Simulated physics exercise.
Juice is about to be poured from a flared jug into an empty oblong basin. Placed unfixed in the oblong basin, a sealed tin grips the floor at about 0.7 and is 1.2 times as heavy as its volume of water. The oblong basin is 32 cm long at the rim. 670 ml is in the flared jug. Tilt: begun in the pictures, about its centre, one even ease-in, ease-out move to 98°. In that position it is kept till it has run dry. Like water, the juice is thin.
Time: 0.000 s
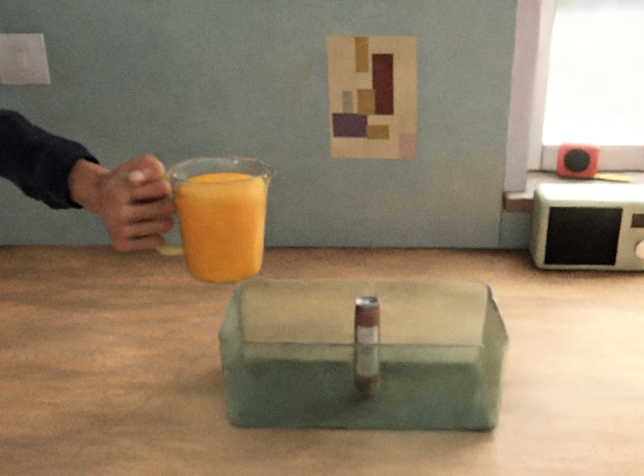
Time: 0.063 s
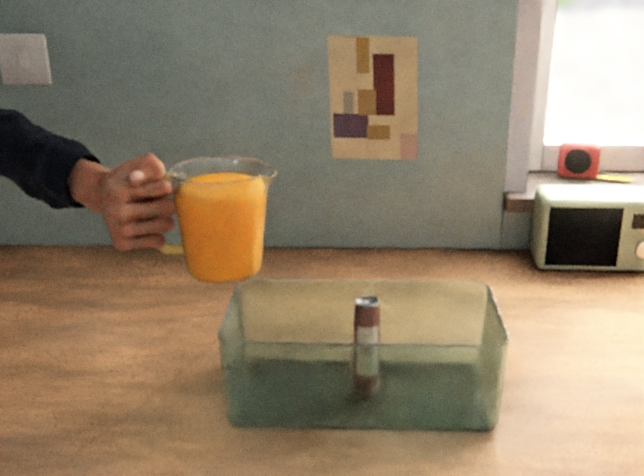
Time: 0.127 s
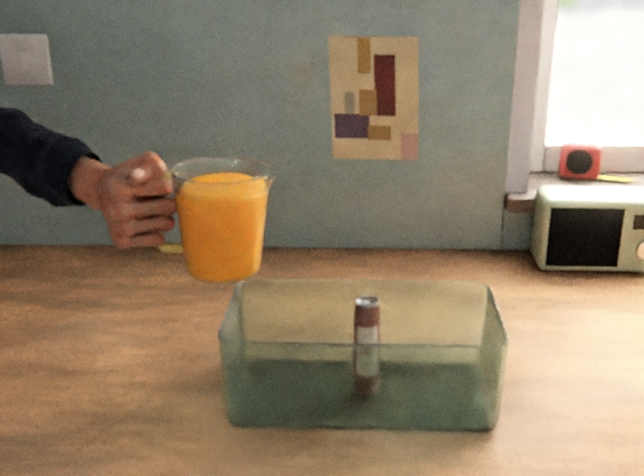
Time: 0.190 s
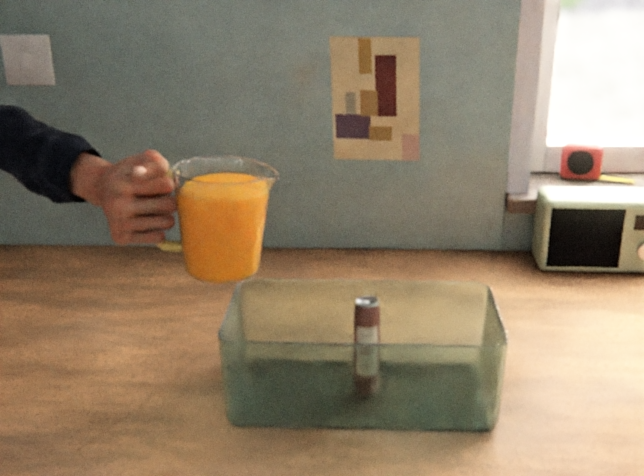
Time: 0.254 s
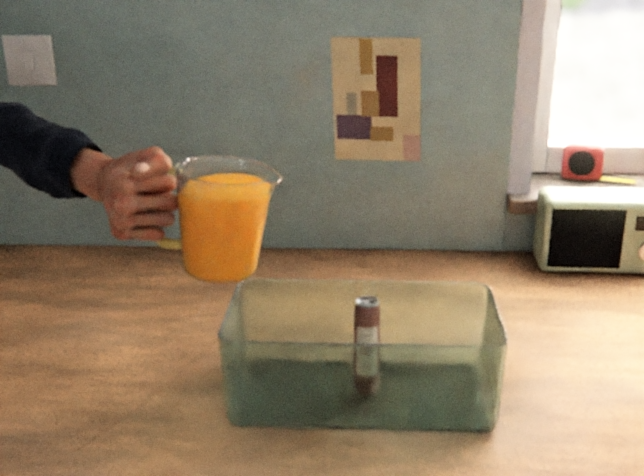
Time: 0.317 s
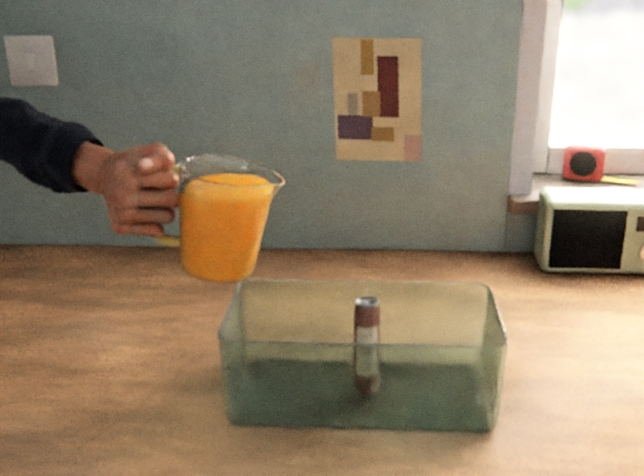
A flared jug of orange juice, held by a hand at left, tilting slightly rightward above an oblong basin containing a tin.
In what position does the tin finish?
It finishes upright.
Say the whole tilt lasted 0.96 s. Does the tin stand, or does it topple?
Outcome - the tin remains standing.
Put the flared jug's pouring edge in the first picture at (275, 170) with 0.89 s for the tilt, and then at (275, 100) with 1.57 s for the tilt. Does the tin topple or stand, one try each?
First it keeps standing; then it topples.
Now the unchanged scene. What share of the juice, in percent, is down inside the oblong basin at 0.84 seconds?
I'd estimate some 5 percent of the liquid.
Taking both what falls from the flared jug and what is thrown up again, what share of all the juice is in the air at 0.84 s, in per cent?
Estimate: About 12 % of all of it.
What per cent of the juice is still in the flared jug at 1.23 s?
Around 36 in a hundred is still there.
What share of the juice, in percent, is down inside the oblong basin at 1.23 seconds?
50 %, more or less.
By 0.84 s the tilt is 55° and 84 per cent is still to pour; the tin stands where it began.
By 1.23 s the tilt is 87° and 36 per cent is still to pour; the tin stands where it began.
By 1.63 s the tilt is 98° and 3 per cent is still to pour; the tin stands where it began.
By 2.07 s the tilt is 98° and 0 per cent is still to pour; the tin stands where it began.
At rest the tin stands where it began.
